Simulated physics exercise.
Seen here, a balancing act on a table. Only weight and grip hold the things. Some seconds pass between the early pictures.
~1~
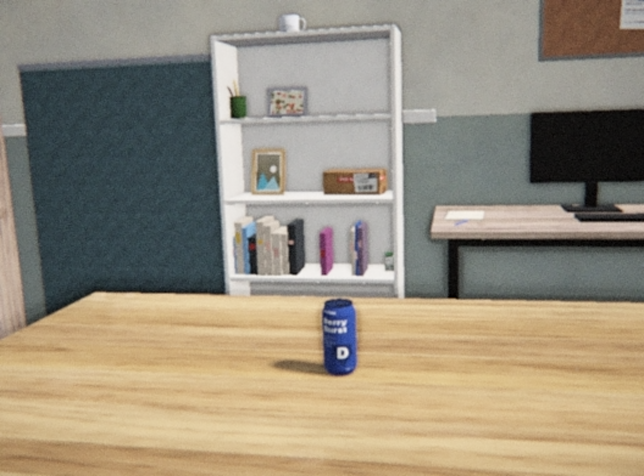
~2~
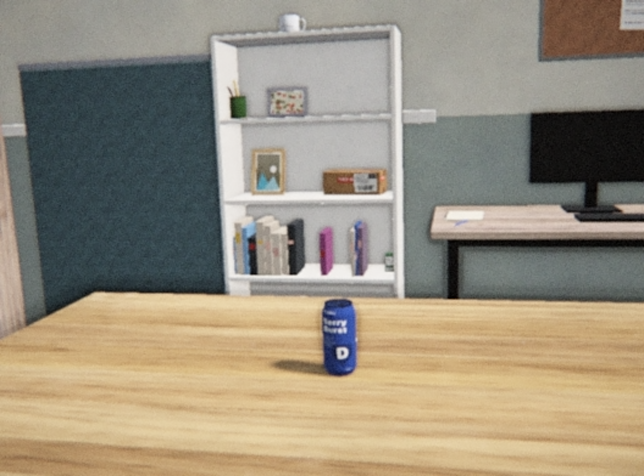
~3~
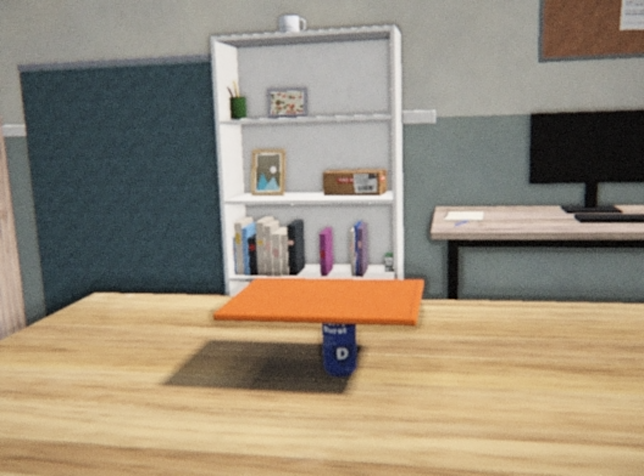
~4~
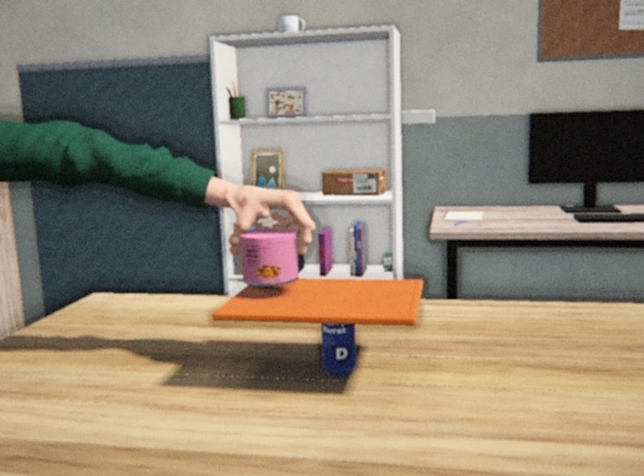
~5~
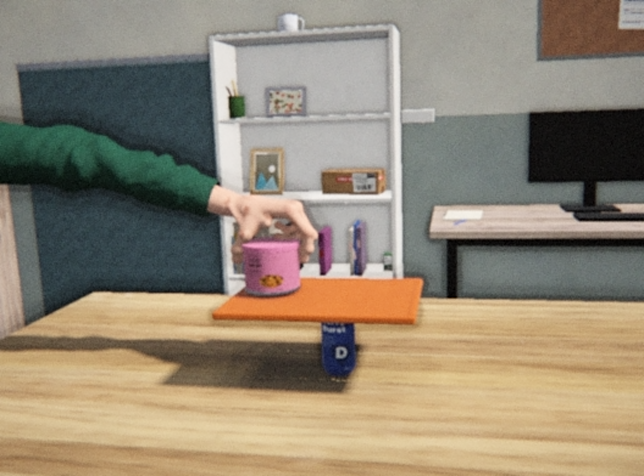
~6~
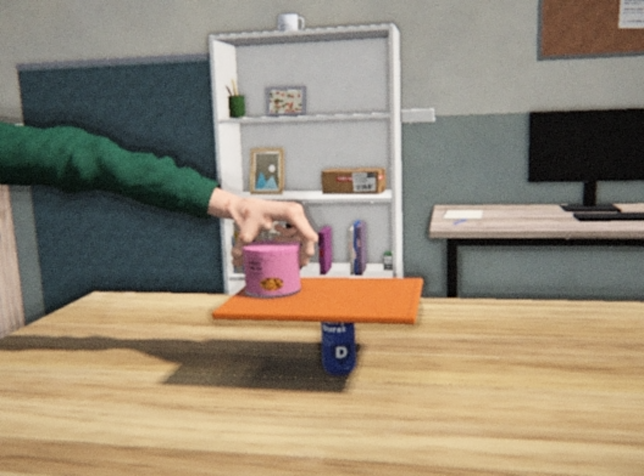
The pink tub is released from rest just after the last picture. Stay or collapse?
Here the stack gives way.
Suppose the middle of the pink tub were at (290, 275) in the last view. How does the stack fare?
Then it comes apart.
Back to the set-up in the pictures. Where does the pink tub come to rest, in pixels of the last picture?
At about (220, 321).
Then, 0.30 s after the last picture, pink tub now fallen; orange lid tipped 54° from how it was.
Then, 0.50 s after the last picture, orange lid tipped 45° from how it was.
Then, 1.40 s after the last picture, orange lid tipped 40° from how it was.
At rest, fallen, pink tub; tipped over in the stack, orange lid; blue can in place. Seen from the same camera at the end, pink tub near (220, 322). The stack loses its balance.
